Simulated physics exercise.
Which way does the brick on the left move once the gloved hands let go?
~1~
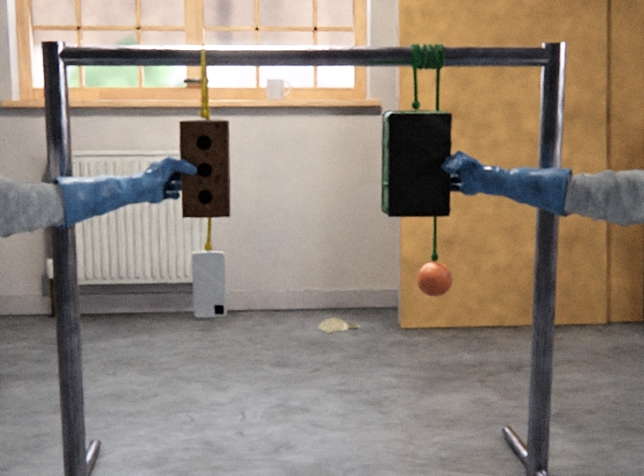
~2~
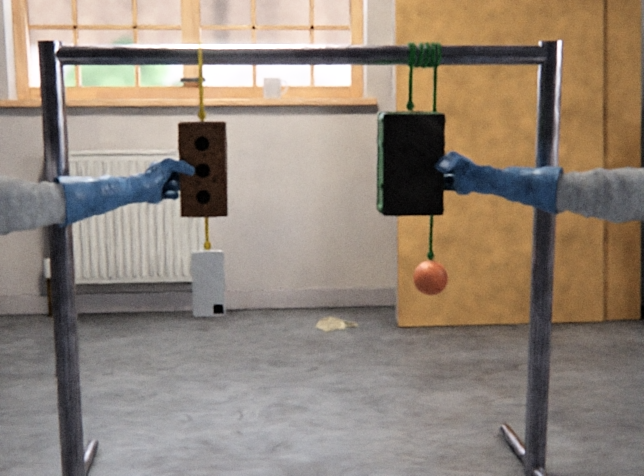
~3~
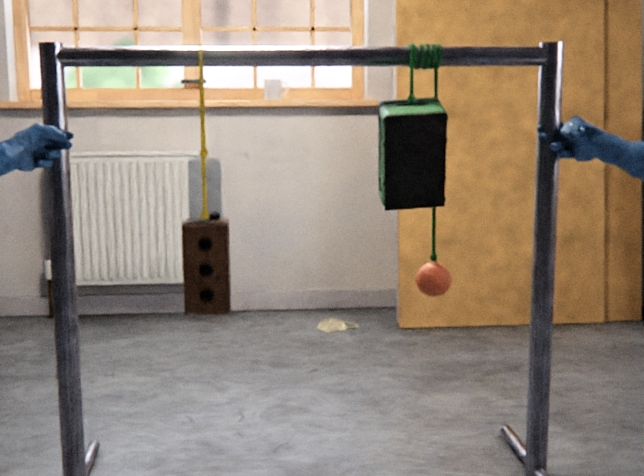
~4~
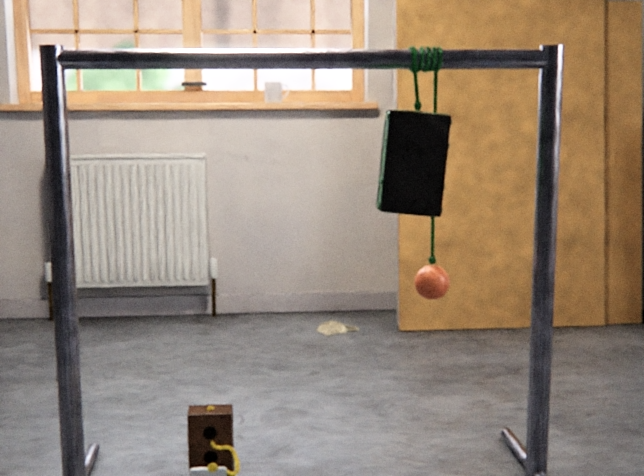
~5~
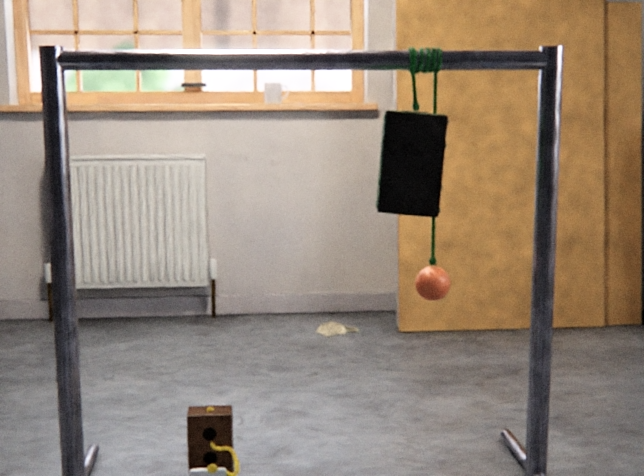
The brick moves down, dropping from beneath the bar to the floor.
